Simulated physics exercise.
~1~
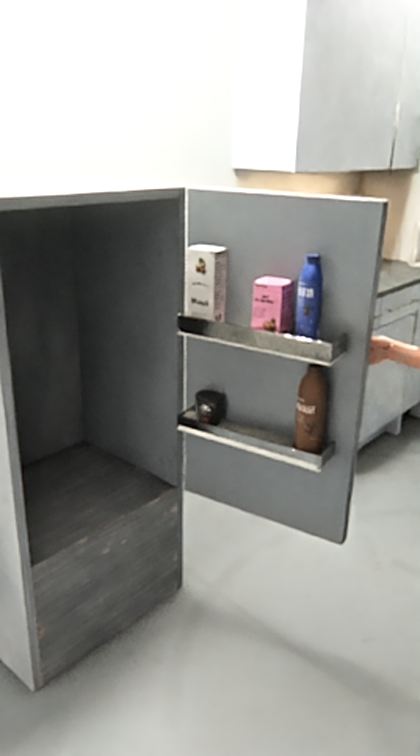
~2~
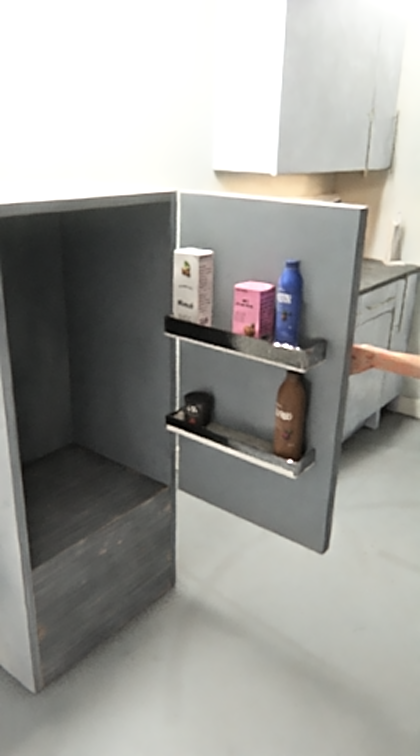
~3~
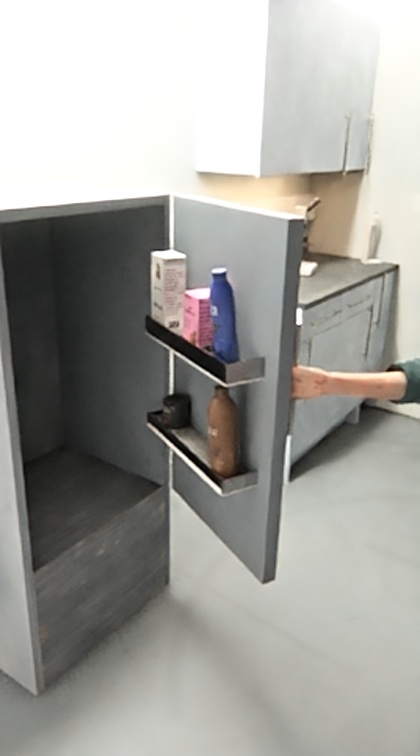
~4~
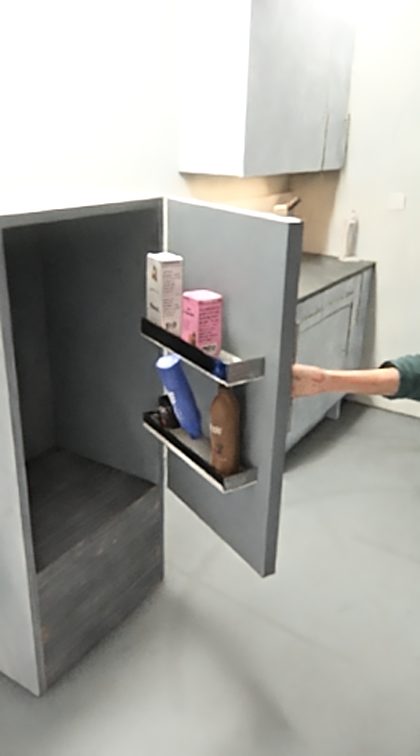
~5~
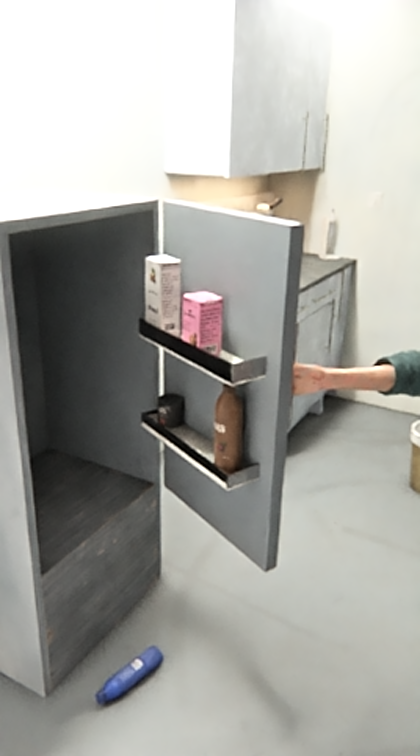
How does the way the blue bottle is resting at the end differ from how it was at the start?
At the start the blue bottle stands upright in the door's upper rack, and at the end it lies on its side on the floor.
